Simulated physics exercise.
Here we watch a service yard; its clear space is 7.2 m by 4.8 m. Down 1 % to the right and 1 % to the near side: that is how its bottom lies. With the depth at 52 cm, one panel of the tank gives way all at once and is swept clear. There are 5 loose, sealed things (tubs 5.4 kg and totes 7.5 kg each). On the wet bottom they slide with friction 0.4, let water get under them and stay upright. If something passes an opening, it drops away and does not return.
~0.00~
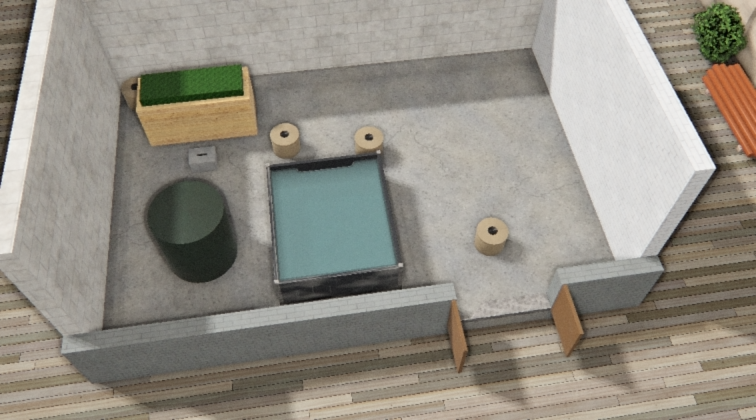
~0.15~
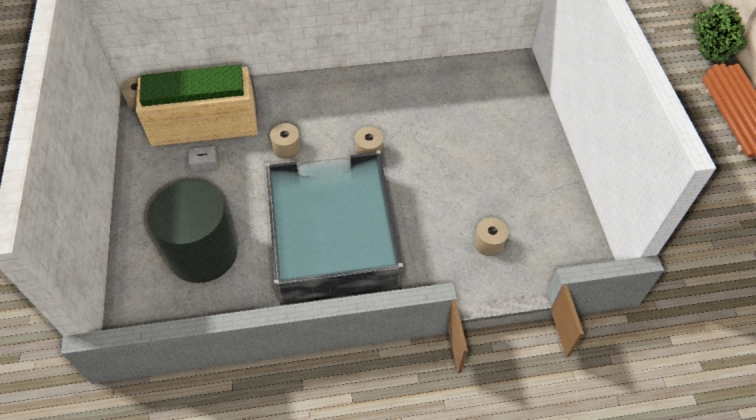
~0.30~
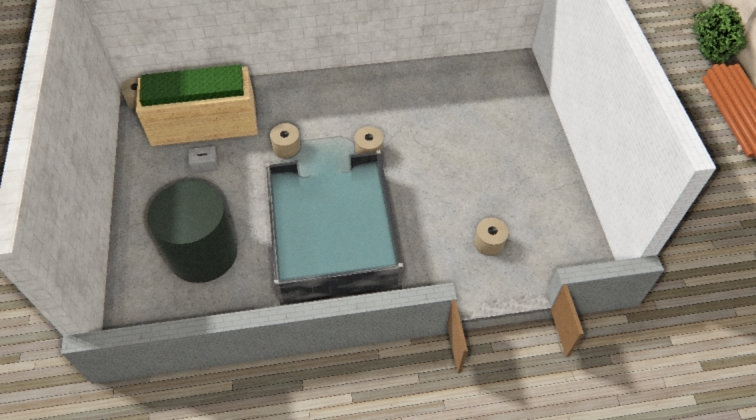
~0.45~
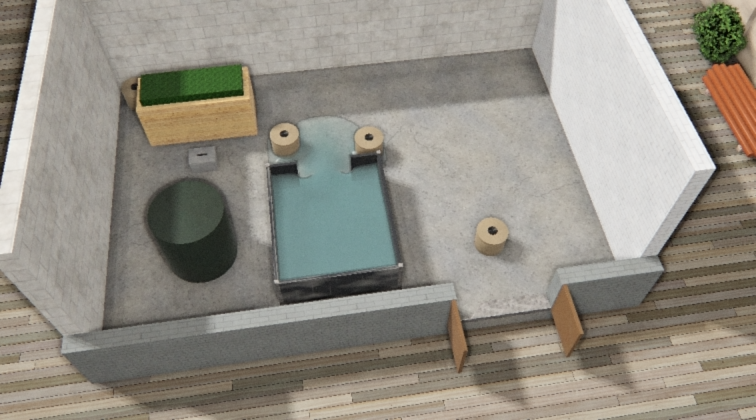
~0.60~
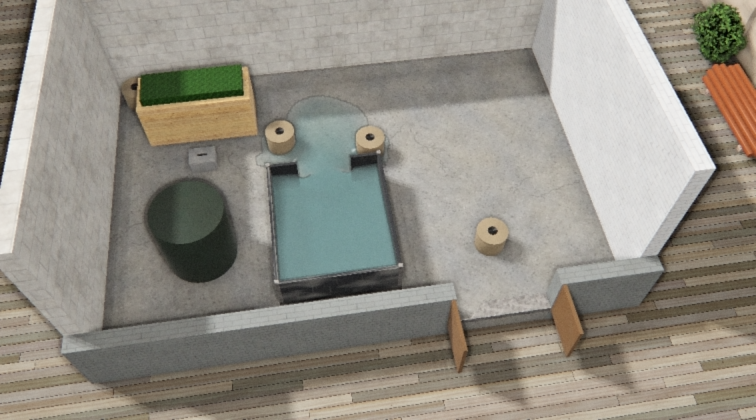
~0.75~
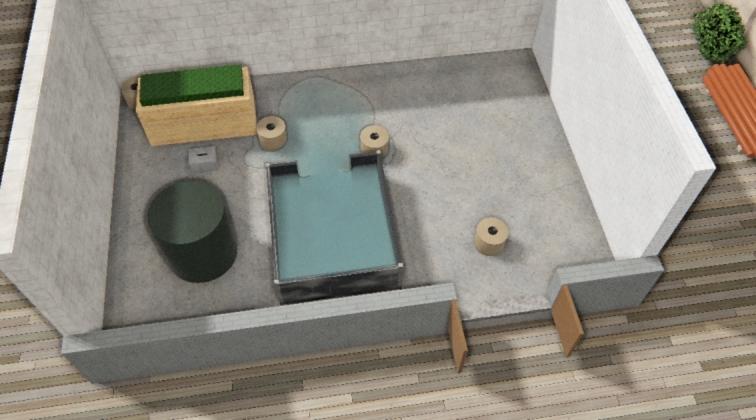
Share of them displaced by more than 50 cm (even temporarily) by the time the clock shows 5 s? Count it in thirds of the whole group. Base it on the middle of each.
Looks like the portion will come out in the mid band.
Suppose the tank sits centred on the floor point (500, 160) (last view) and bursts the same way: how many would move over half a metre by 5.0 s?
That gives 1 of them.
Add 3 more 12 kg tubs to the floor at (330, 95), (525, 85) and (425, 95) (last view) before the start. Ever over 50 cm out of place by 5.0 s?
Order as given: Goes farther, goes farther, goes farther.
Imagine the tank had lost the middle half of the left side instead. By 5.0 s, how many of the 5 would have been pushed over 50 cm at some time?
Then 3 of them would.
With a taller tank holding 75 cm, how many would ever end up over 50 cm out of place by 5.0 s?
Then it comes to 3.
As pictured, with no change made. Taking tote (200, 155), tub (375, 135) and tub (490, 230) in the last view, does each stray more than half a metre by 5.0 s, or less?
In turn: Less, past it, under.
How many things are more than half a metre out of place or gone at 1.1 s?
The count is 0.
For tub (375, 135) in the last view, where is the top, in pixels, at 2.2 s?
Position: Approx. (413, 132).
After 1.1 s 0 of 5 are over 50 cm from their spots; 0 afloat.
After 2.2 s 1 of 5 are over 50 cm from their spots; 1 afloat.
After 3.5 s 1 of 5 are over 50 cm from their spots; 1 afloat.
After 5.0 s 2 of 5 are over 50 cm from their spots, and 2 have been at some point; 1 afloat.
